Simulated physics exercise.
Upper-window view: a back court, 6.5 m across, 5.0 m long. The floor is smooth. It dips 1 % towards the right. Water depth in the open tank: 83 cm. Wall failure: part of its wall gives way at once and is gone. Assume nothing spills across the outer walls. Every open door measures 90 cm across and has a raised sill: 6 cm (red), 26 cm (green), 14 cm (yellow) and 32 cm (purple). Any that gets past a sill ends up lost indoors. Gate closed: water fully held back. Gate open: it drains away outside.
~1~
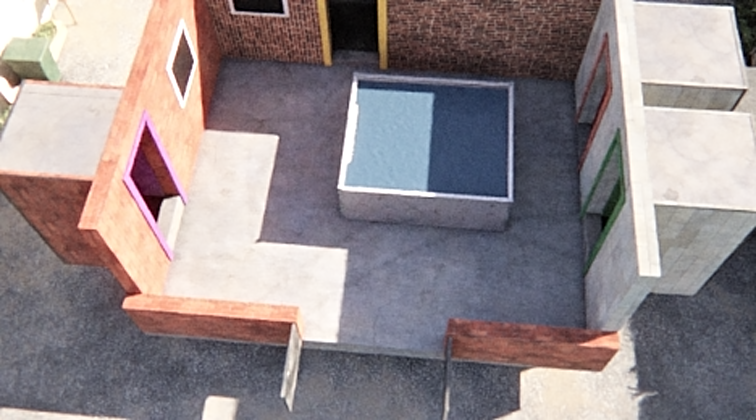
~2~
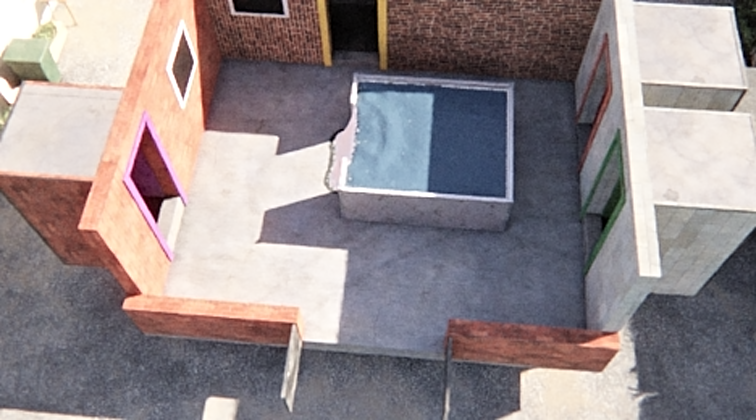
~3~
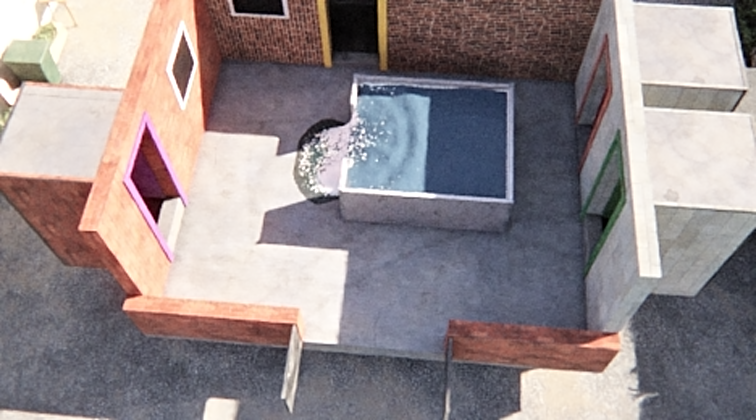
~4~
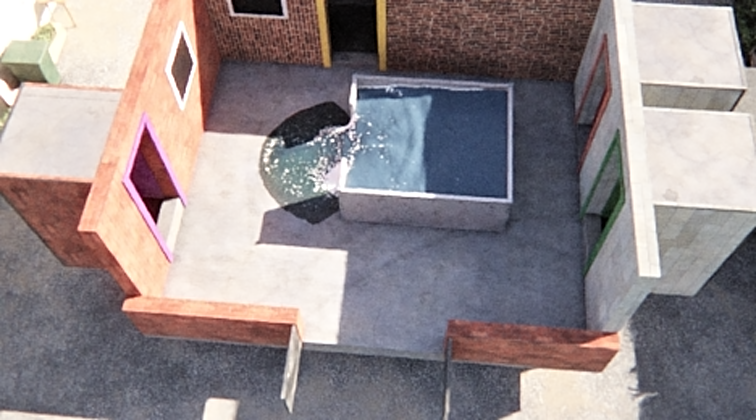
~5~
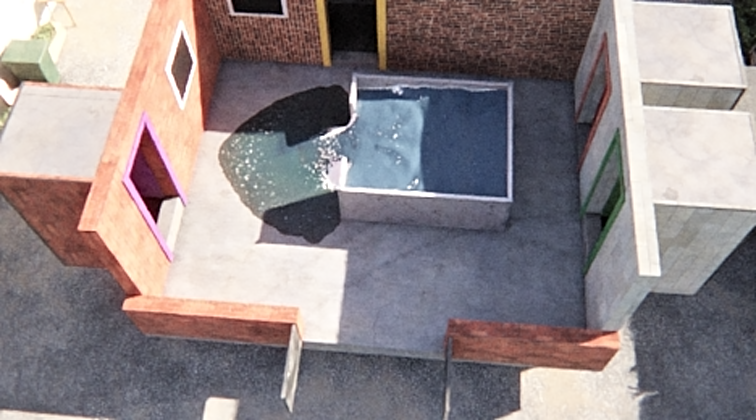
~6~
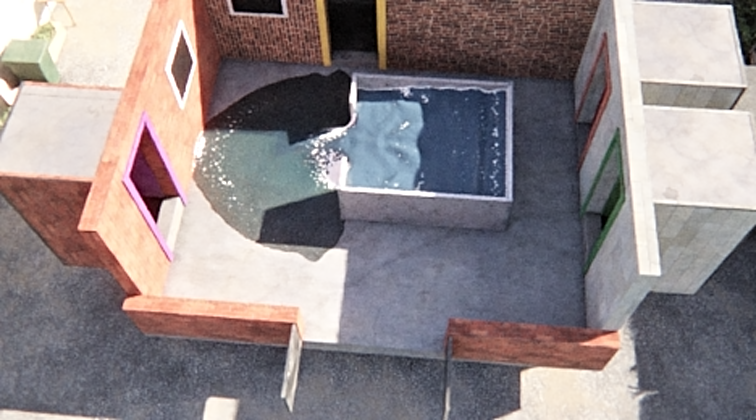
In a walled back court seen from above, the left side of a full, still open tank gave way, and water poured out, spreading leftward in a widening dark, foamy pool across the floor.
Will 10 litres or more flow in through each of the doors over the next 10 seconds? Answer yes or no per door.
Red door: Yes, green door: No, yellow door: No, purple door: No.
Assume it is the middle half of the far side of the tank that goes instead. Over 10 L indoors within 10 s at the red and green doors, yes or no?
At the red door the limit is surpassed; at the green door it is not exceeded.
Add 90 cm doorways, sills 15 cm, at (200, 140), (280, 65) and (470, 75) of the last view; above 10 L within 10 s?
In turn: Beyond it, beyond it, short of it.
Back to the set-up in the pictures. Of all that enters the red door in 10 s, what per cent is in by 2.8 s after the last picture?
Estimate: Around 0 per cent.
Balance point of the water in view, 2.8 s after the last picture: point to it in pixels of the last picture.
Centre: Roughly (343, 170) px.
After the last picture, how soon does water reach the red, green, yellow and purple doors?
Red = 3.6 s, green = 3.8 s, yellow = 0.2 s, purple = 0.3 s.
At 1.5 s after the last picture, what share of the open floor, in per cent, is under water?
About 35 per cent.
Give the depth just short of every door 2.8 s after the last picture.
Red 0 cm, green 0 cm, yellow 11 cm, purple 20 cm.
Then, 0.7 s after the last picture water covers 35 % of the floor and is deepest (50 cm) near (345, 165); red door not reached, green door not reached, yellow door 5 cm at the sill, 0 L in, purple door 27 cm at the sill, 0 L in.
Then, 1.5 s after the last picture water covers 35 % of the floor and is deepest (46 cm) near (213, 96); red door not reached, green door not reached, yellow door 2 cm at the sill, 0 L in, purple door 28 cm at the sill, 0 L in.
Then, 2.8 s after the last picture water covers 65 % of the floor and is deepest (32 cm) near (158, 312); red door not reached, green door not reached, yellow door 11 cm at the sill, 0 L in, purple door 20 cm at the sill, 0 L in.
Then, 5.3 s after the last picture water covers 95 % of the floor and is deepest (27 cm) near (567, 96); red door 11 cm at the sill, 19 L in, green door 16 cm at the sill, 0 L in, yellow door 10 cm at the sill, 0 L in, purple door 18 cm at the sill, 0 L in.
Then, 9.3 s after the last picture water covers 95 % of the floor and is deepest (24 cm) near (571, 181); red door 16 cm at the sill, 93 L in, green door 16 cm at the sill, 0 L in, yellow door 7 cm at the sill, 0 L in, purple door 11 cm at the sill, 0 L in.
